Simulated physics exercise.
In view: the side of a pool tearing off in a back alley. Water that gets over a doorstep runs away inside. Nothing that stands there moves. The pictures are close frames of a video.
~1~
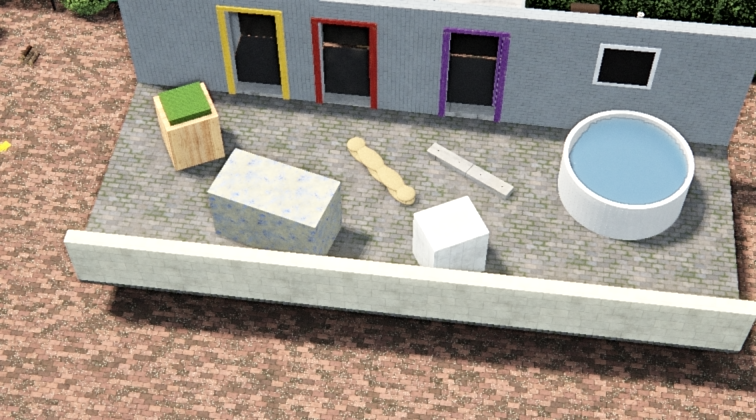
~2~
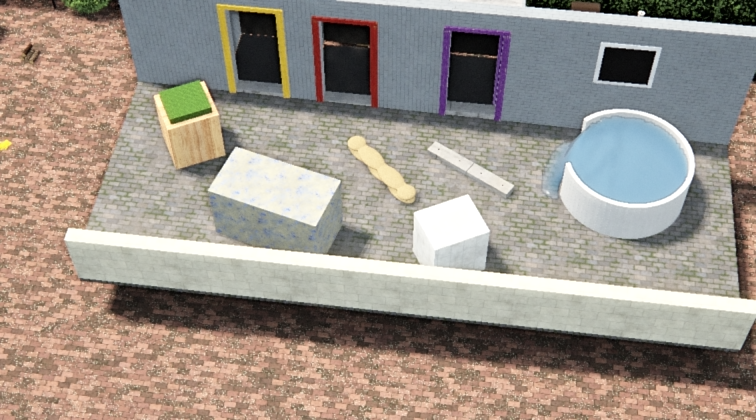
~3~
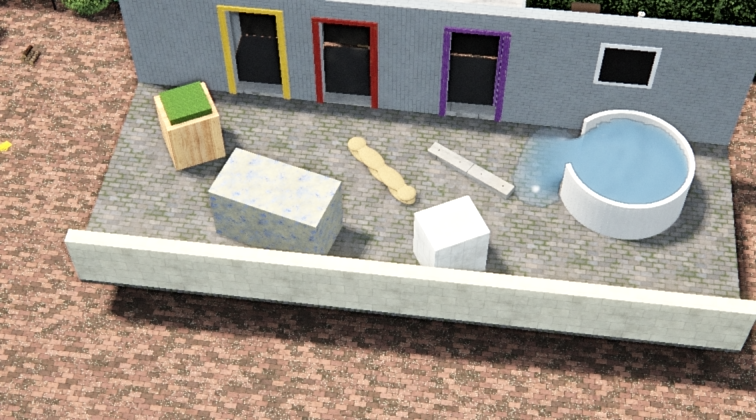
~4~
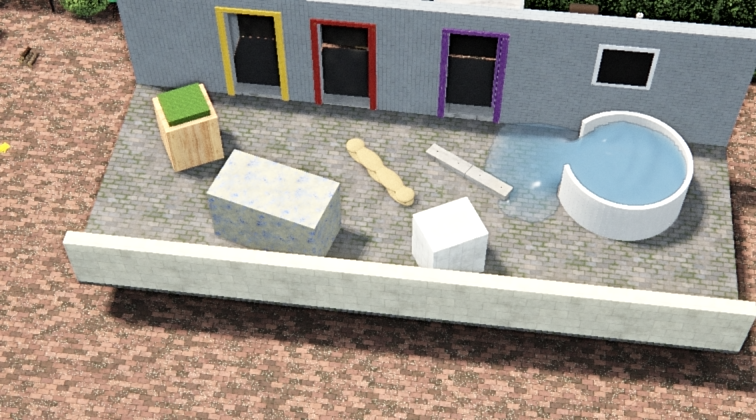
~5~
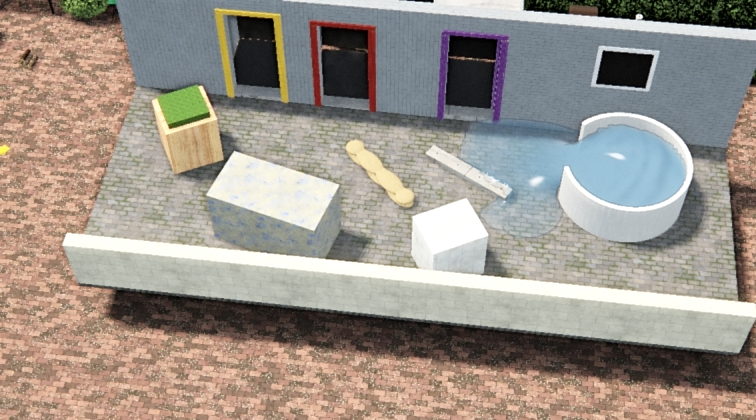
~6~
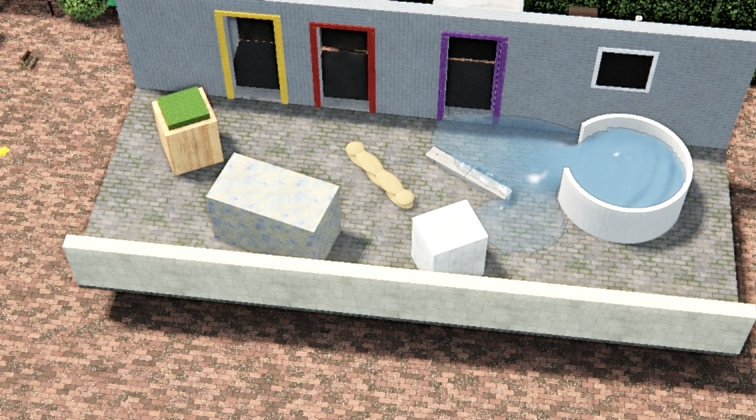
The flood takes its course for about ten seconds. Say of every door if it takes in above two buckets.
In the end: The purple door takes more than that; the red door takes more than that; the yellow door stays under that.
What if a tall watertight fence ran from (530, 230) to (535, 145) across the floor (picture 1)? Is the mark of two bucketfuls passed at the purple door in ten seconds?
One by one: Purple door lets less in.
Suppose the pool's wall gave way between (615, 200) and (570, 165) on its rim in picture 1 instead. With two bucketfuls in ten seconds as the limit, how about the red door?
In short: Red door passes that mark.
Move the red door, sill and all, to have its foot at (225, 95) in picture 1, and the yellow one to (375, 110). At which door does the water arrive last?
It is the red-painted one.
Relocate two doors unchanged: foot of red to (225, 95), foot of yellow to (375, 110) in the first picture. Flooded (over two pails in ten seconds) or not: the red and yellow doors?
One by one: Red lets more in, yellow lets more in.
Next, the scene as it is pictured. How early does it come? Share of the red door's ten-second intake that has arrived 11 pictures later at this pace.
Near 10 in a hundred.
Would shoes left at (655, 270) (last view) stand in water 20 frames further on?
At that place: Not flooded.
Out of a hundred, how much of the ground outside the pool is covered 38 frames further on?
Near 75 in a hundred.
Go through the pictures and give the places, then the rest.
The first frame shows the pool at (628, 161) is whole and still.
In the second frame, the front is at (550, 194), out from the gap at (567, 162).
In the third frame, water pours out at (567, 164) and has run to (519, 191).
In the fourth frame, water pours out at (565, 166) and has run to (509, 127).
In the fifth frame, water pours out at (564, 168) and has run to (476, 123).
In the sixth frame, the front is at (443, 121), out from the gap at (564, 169).
A moment on, water covers 25 % of the floor; the purple door under two buckets in, the red door wet at the sill, nothing in, the yellow door not reached.
Next, water covers 40 % of the floor; the purple door over two buckets in, the red door under two buckets in, the yellow door wet at the sill, nothing in.
Then, water covers 55 % of the floor; the purple door over two buckets in, the red door over two buckets in, the yellow door wet at the sill, nothing in.
Later, water covers 75 % of the floor; the purple door far over two buckets in, the red door far over two buckets in, the yellow door wet at the sill, nothing in.
In the end, water covers 85 % of the floor; the purple door far over two buckets in, the red door far over two buckets in, the yellow door wet at the sill, nothing in.
